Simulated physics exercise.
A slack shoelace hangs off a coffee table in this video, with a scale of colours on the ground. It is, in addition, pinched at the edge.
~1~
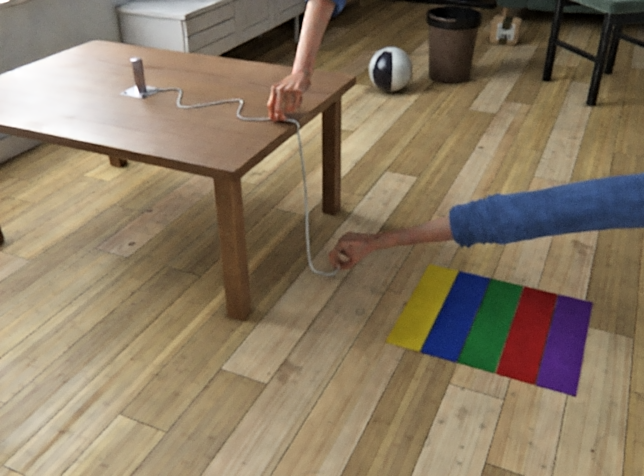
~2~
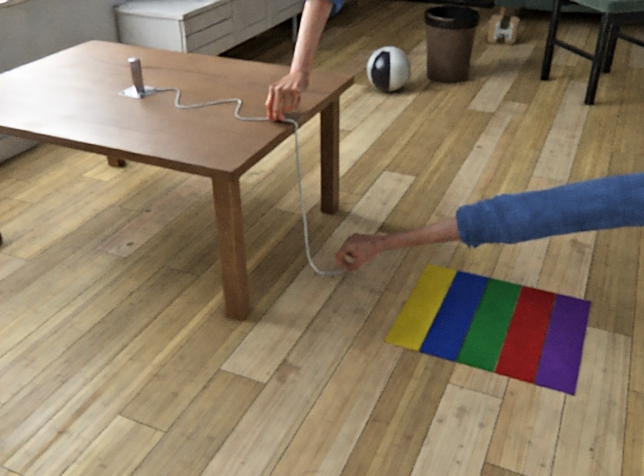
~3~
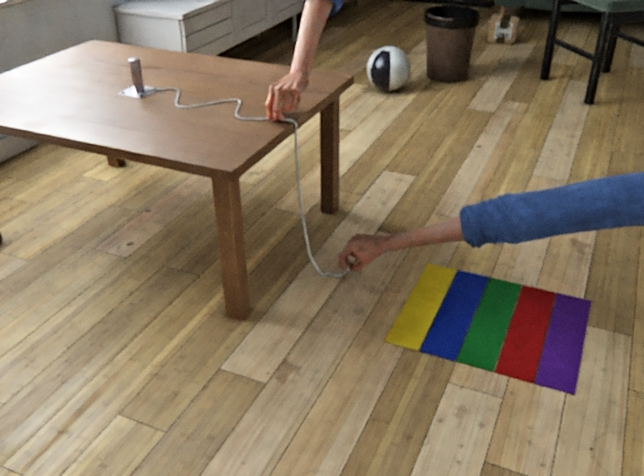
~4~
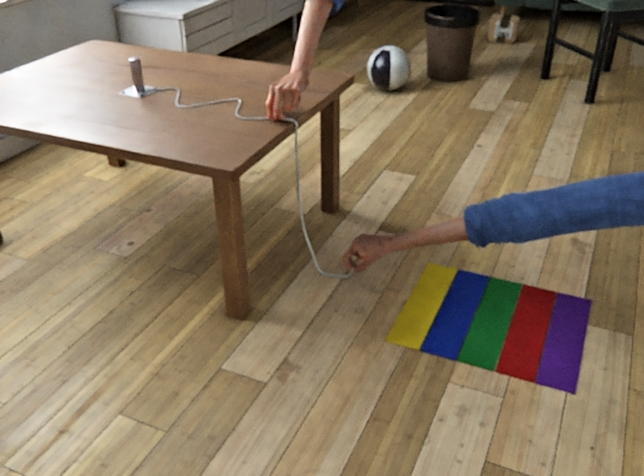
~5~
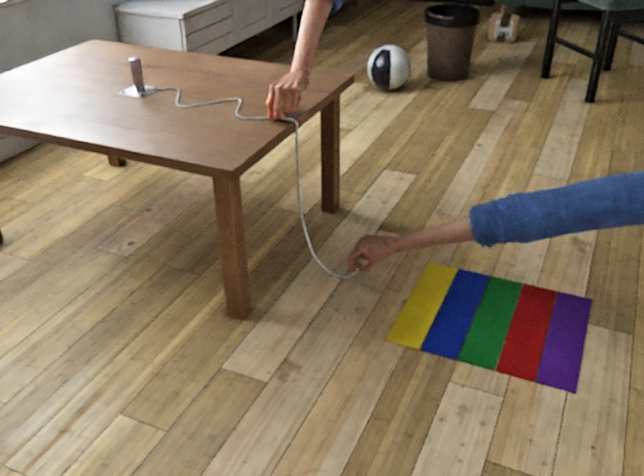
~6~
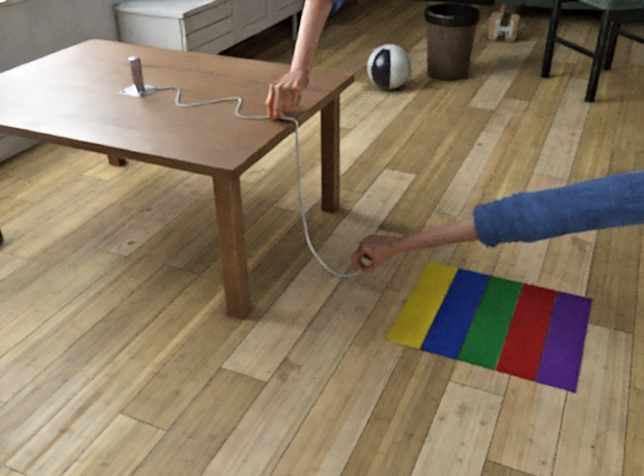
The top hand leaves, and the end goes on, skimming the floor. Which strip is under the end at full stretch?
The red strip.
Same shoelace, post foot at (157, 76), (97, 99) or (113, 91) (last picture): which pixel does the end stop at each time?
In that order: (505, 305), (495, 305) and (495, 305).
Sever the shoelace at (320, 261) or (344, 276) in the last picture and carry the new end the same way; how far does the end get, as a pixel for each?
About (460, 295) and (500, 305).
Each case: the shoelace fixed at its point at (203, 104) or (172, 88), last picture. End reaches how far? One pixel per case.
The two answers, in sequence: (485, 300) and (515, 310).
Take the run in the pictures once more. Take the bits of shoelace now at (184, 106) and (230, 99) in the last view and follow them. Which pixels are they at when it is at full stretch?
Point one: (218, 104); point two: (259, 112).
Soon after, end near (475, 298); over blue.
Then, end near (509, 306); over green.
At full stretch, end near (529, 311); over red. It gets as far as the red strip.
